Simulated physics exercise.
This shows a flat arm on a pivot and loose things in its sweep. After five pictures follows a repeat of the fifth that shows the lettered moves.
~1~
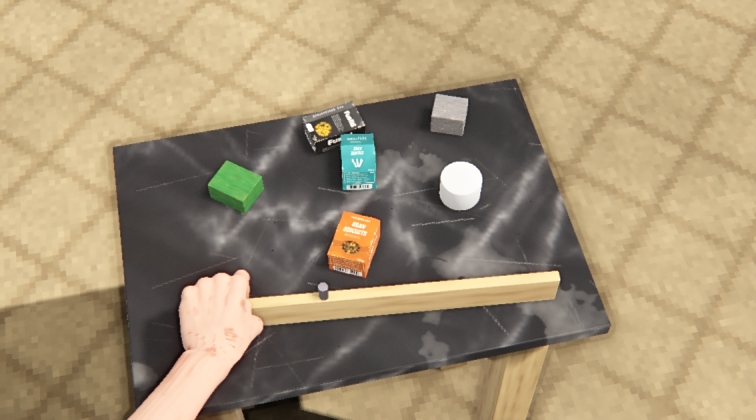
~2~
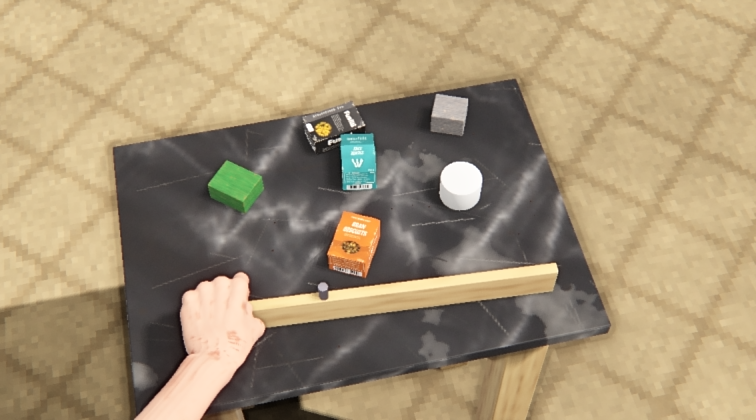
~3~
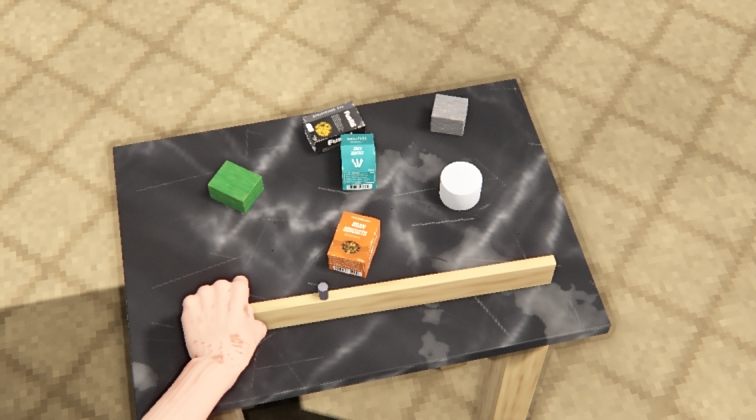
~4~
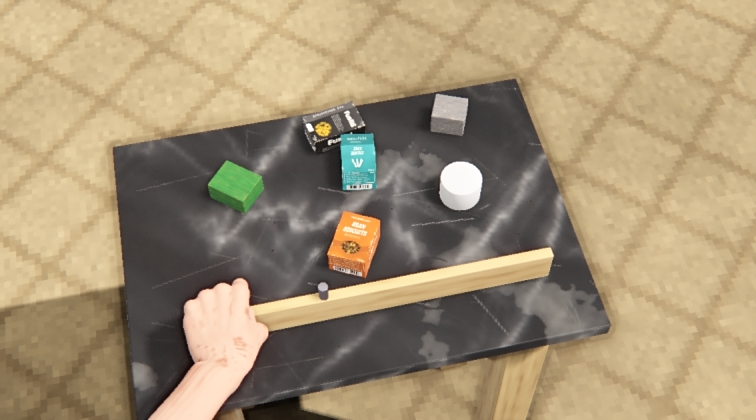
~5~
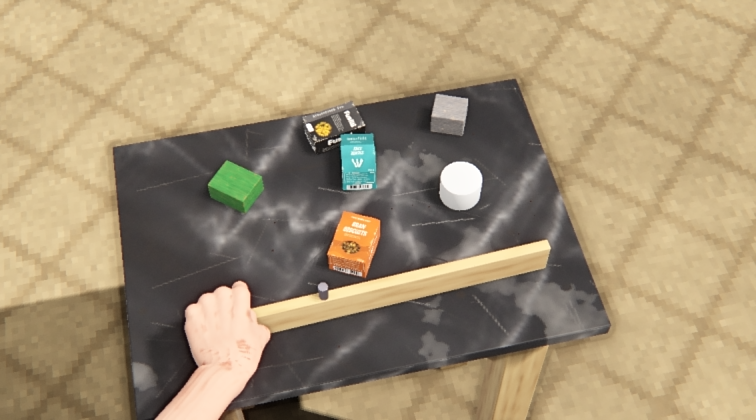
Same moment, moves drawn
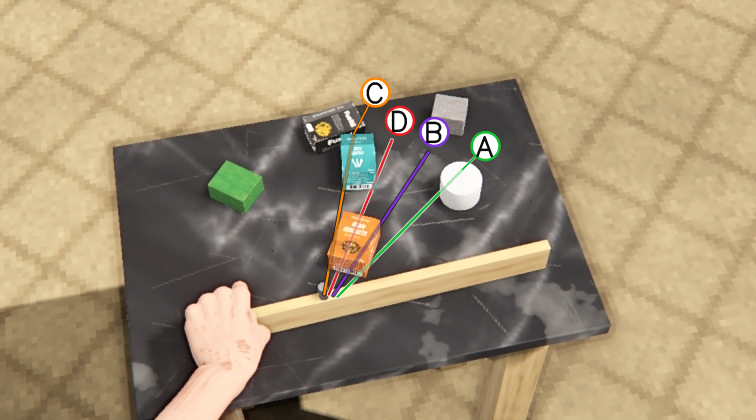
At the start, a hand grips the left end of a wooden arm lying along the near edge of a dark marbled table, with small boxes, blocks and a white pot beyond it. The hand shifts slightly, and the arm's right end swings a little away from the near edge, while the other objects stay still.
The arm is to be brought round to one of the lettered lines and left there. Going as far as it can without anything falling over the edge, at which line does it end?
Nothing falls up to C.
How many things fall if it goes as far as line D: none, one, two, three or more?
By then, none.
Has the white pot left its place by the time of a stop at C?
Yes.
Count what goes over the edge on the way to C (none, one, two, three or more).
In all, none.
On the marked copy, A at (402, 230); B at (383, 220); C at (340, 210); D at (362, 214).
With C. Early on, arm (418, 229); black packet (334, 128); grey block (450, 115).
Further on, arm (377, 203); white pot (394, 141); orange packet (339, 235).
At the end, arm (343, 195); black packet (301, 114); white pot (340, 116); nothing has fallen.
As for the rest, A is safe but short; B is safe but short; D is safe but short.
